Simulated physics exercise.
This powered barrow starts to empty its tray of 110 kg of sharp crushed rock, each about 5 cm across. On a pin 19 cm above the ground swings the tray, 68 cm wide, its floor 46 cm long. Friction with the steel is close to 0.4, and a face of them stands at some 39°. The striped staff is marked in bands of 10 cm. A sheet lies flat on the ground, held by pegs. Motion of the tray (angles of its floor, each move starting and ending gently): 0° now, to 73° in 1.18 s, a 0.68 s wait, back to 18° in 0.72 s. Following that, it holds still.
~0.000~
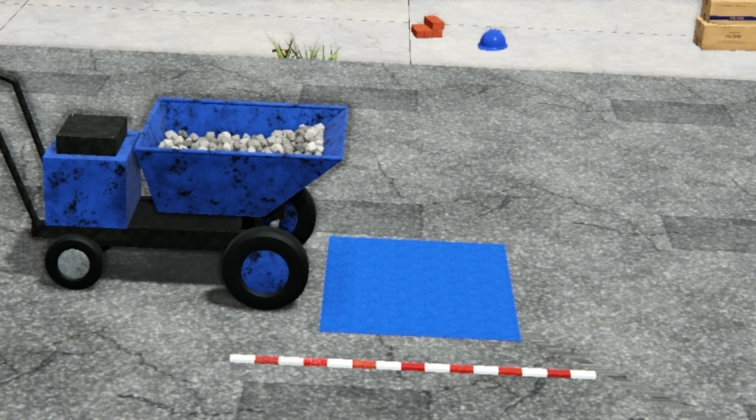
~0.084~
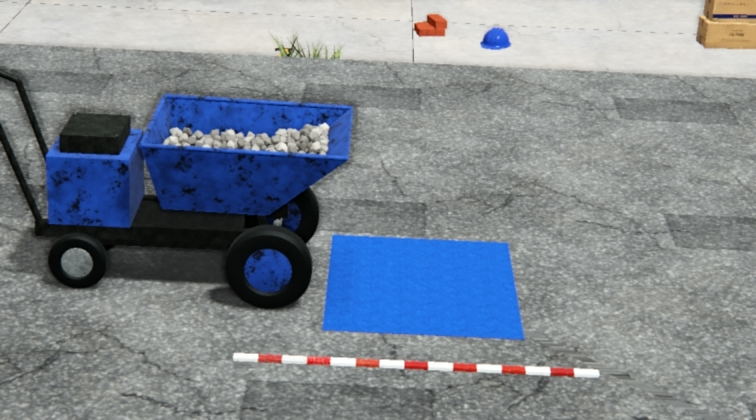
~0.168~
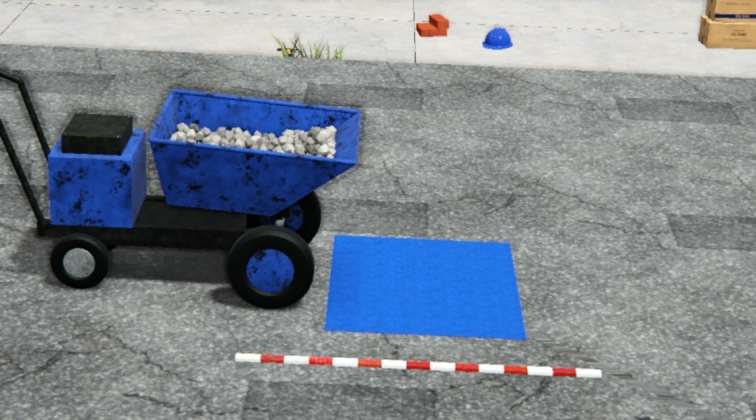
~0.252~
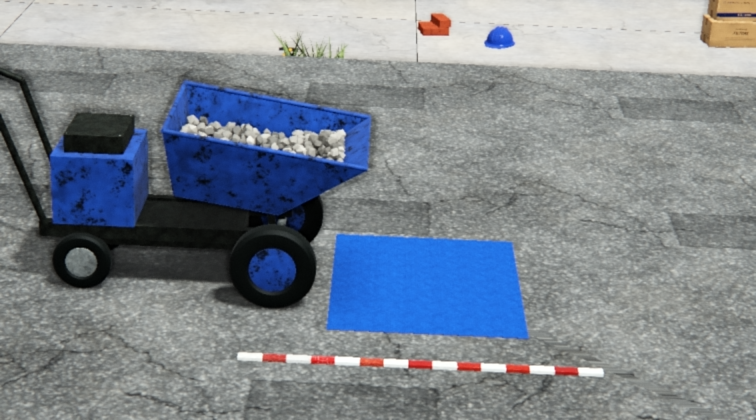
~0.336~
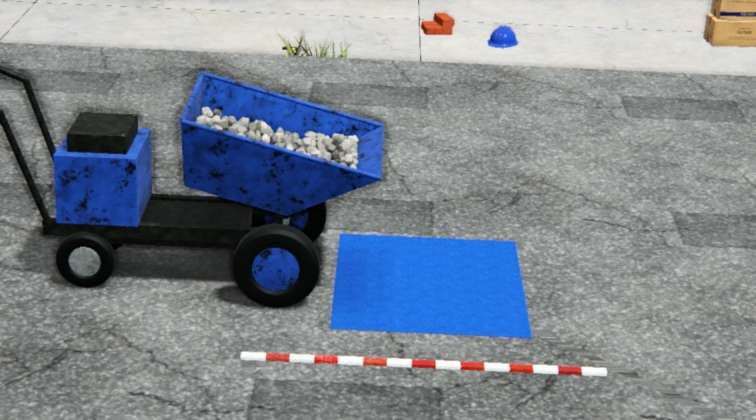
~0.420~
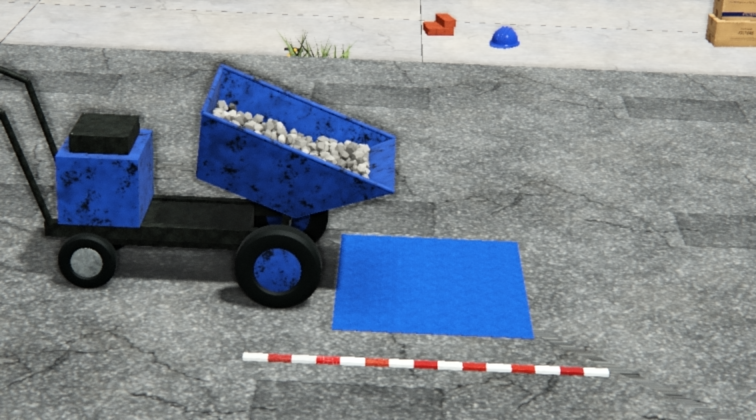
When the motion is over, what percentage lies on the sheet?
Close to 65 percent.
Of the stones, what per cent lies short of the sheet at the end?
Load fraction: Approx. 0 %.
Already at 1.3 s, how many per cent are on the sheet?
At that moment: Approx. 20 %.
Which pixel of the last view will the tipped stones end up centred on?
Their centre sits close to (452, 277).
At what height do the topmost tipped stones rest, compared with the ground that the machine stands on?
Some 20 cm above that level.
After 0.9 s the floor is at 61°; 100 % in the tray; the foremost stones are at (414, 238).
After 1.3 s the floor is at 73°; 79 % in the tray, 21 % on the sheet; the foremost stones are at (498, 284).
After 3.0 s the floor is at 18°; 29 % in the tray, 66 % on the sheet, 5 % off the sheet elsewhere; the foremost stones are at (569, 293).
After 5.0 s the floor is at 18°; 29 % in the tray, 66 % on the sheet, 5 % off the sheet elsewhere; the foremost stones are at (569, 293).
